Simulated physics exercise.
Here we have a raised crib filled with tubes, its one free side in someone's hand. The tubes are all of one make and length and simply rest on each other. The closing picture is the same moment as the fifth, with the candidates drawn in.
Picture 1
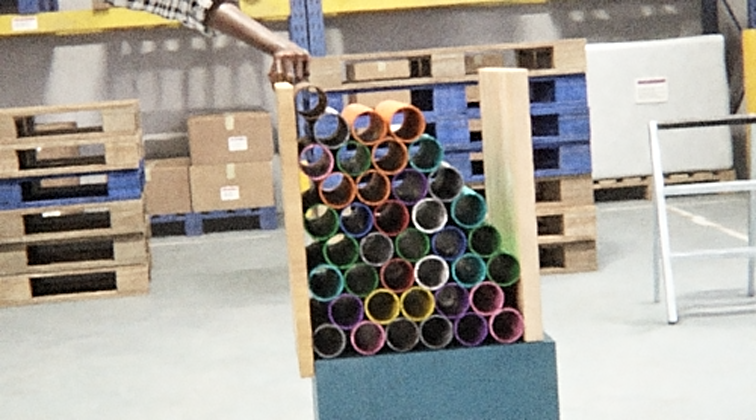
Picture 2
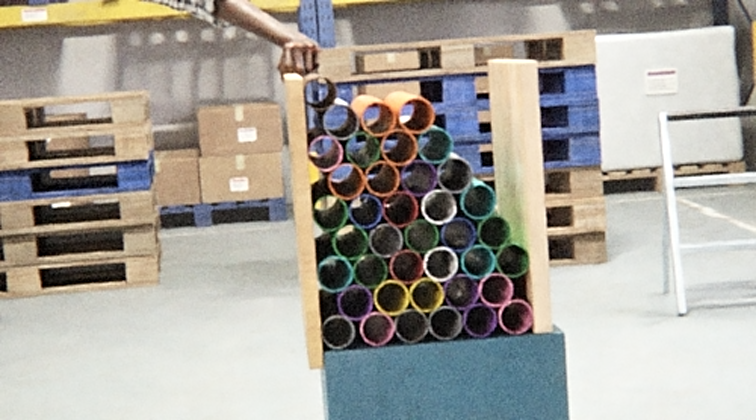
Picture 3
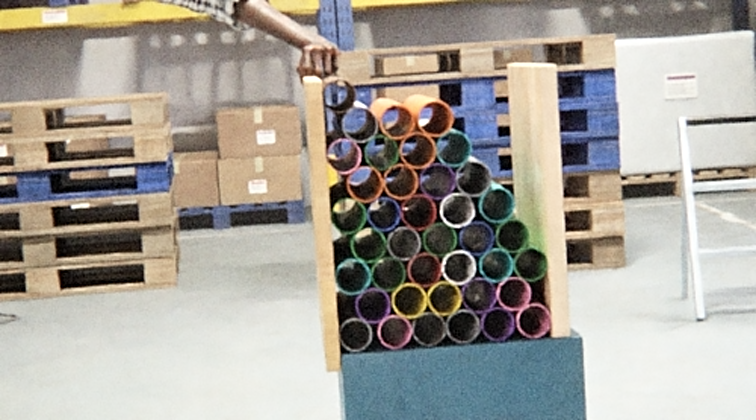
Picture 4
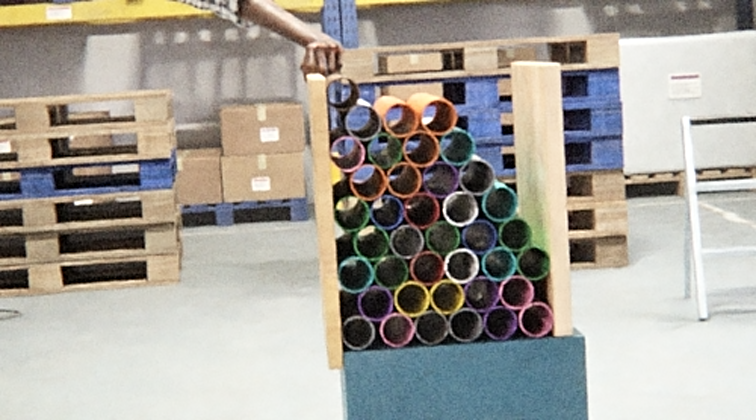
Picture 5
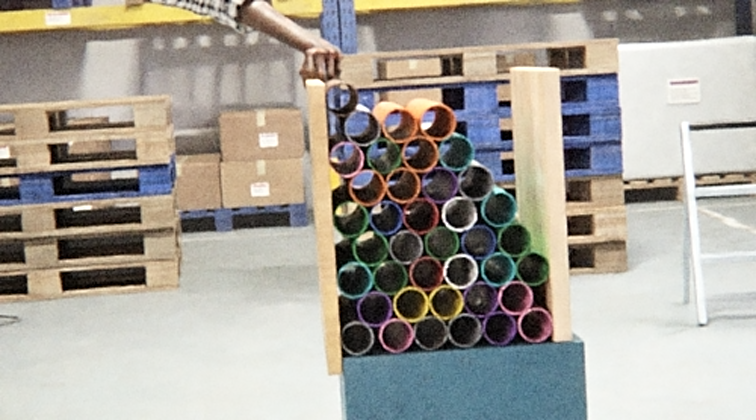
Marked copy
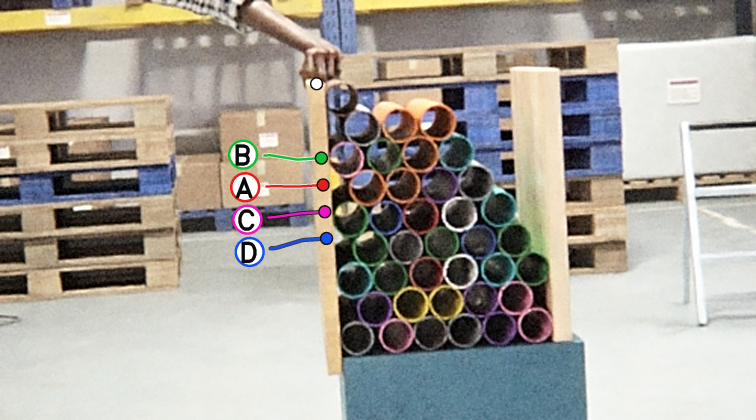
Stacked colourful tubes resting between wooden boards on a blue base, a hand gripping the left board as the view shifts slightly.
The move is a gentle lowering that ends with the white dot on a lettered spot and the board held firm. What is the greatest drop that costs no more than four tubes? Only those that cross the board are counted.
Stop at D.
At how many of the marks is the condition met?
Four of the four.
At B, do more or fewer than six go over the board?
At B, fewer than six.
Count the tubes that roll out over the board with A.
It comes to one.
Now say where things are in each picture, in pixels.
The first picture shows a pink tube (487, 298); a green tube (503, 268); a green tube (485, 241).
The second picture shows a green tube (494, 232); a turquoise tube (479, 202).
The third picture shows a grey tube (474, 179); a grey tube (360, 125).
The fourth picture shows side board (324, 211); a grey tube (358, 332).
The fifth picture shows a pink tube (536, 325); a pink tube (516, 298); a green tube (533, 268).
On the copy, A at (323, 185); B at (321, 158); C at (325, 212); D at (326, 238); the white dot at (316, 84).
On D. First, top of the board (328, 149).
Then, top of the board (333, 222).
Finally, top of the board (334, 237), three out over the board.
By contrast, A one out over the board; B one out over the board; C three out over the board.
